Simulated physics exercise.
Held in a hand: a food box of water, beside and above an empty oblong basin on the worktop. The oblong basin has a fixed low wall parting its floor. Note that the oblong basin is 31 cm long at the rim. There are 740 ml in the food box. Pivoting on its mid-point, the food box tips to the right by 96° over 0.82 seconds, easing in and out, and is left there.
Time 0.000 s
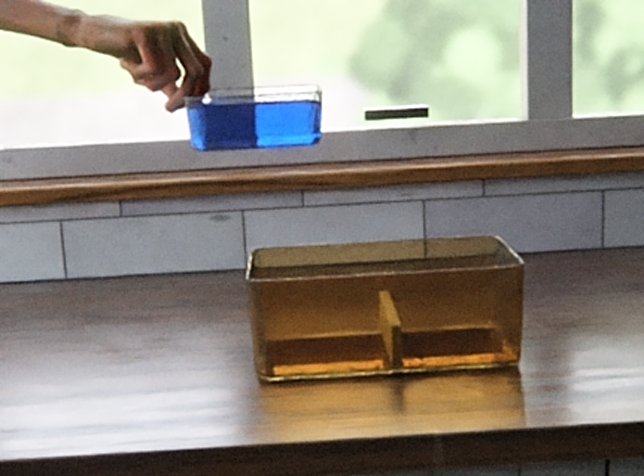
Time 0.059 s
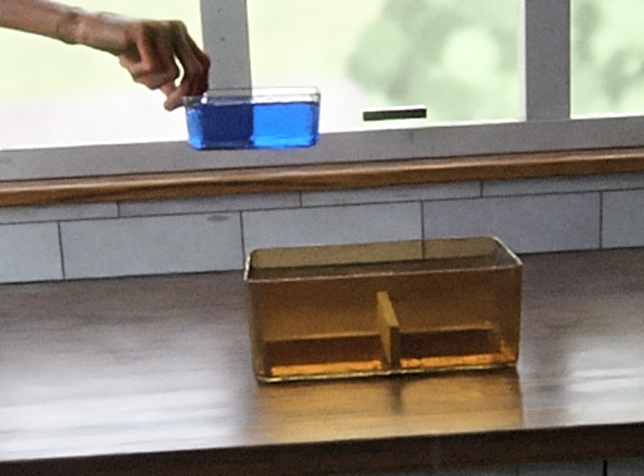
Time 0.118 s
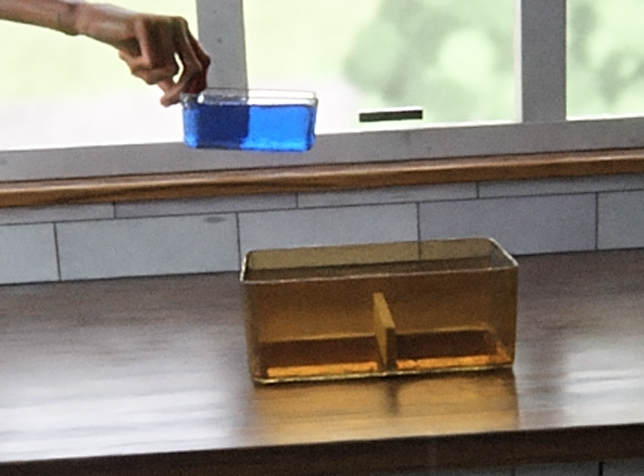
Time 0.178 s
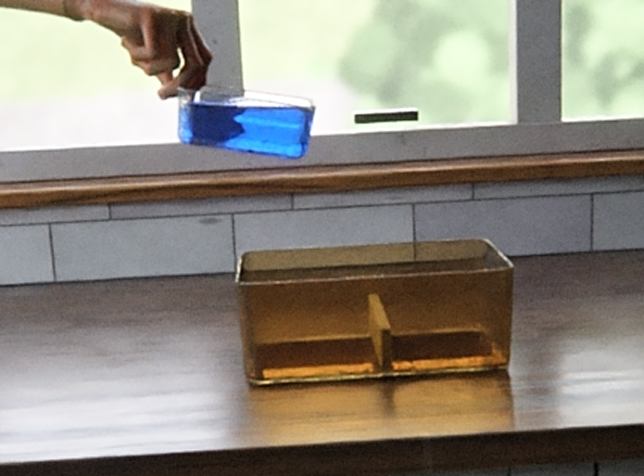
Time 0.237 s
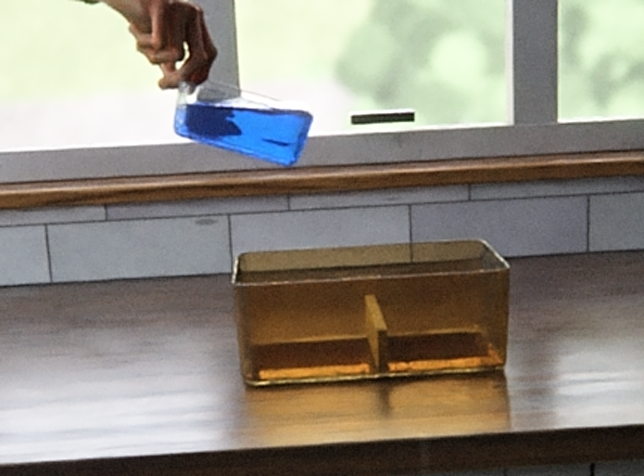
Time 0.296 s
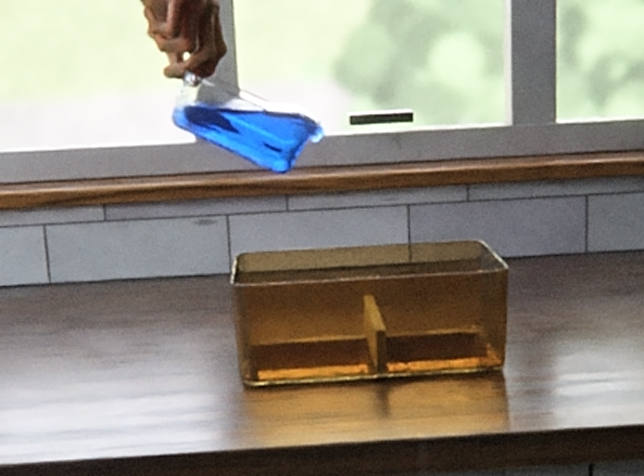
The video shows a hand holding a clear food box of blue water above and to the left of an amber oblong basin on a worktop, then tilting the box to the right as the water reaches its lowered rim.
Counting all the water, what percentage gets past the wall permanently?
The share past the wall is about 58 per cent.
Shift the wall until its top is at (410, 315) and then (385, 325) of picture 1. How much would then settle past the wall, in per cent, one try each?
I'd say 30 percent on the first go, 60 percent on the next.
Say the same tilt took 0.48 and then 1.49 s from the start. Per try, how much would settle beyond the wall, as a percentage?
Around 40 per cent first, around 65 per cent next.
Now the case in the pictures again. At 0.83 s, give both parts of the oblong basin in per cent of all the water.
I'd say some 30 in a hundred on the left and 58 on the right.
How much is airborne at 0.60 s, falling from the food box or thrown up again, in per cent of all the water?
Close to 50 per cent, I'd say.
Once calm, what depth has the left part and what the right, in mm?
Left about 12 mm, right about 20 mm.
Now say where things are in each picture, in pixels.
In the first frame, it leans 0°; its right rim is at (320, 90); the water meets the walls at (192, 103) and (319, 96); the oblong basin's rim runs from (249, 266) to (511, 251); the wall's top is at (390, 308).
In the second frame, it leans 1°; its right rim is at (319, 92); the water meets the walls at (190, 103) and (317, 98).
In the third frame, it leans 5°; its right rim is at (317, 97); the water meets the walls at (187, 103) and (314, 101).
In the fourth frame, it leans 11°; its right rim is at (314, 105); the water meets the walls at (184, 103) and (312, 103).
In the fifth frame, it leans 18°; its right rim is at (312, 116); the water meets the walls at (181, 103) and (309, 110); 3 per cent is over the edge.
In the sixth frame, it leans 28°; its right rim is at (310, 127); the water meets the walls at (180, 104) and (301, 117); 9 per cent is over the edge.
By 0.60 s the tilt is 80° and 15 per cent is still to pour, 4 is left of the wall and 31 right of it.
By 0.83 s the tilt is 96° and 4 per cent is still to pour, 30 is left of the wall and 58 right of it.
By 1.06 s the tilt is 96° and 0 per cent is still to pour, 36 is left of the wall and 58 right of it.
By 1.32 s the tilt is 96° and 0 per cent is still to pour, 38 is left of the wall and 58 right of it.
At rest 38 per cent lies left of the wall, 58 right of it and 4 outside.
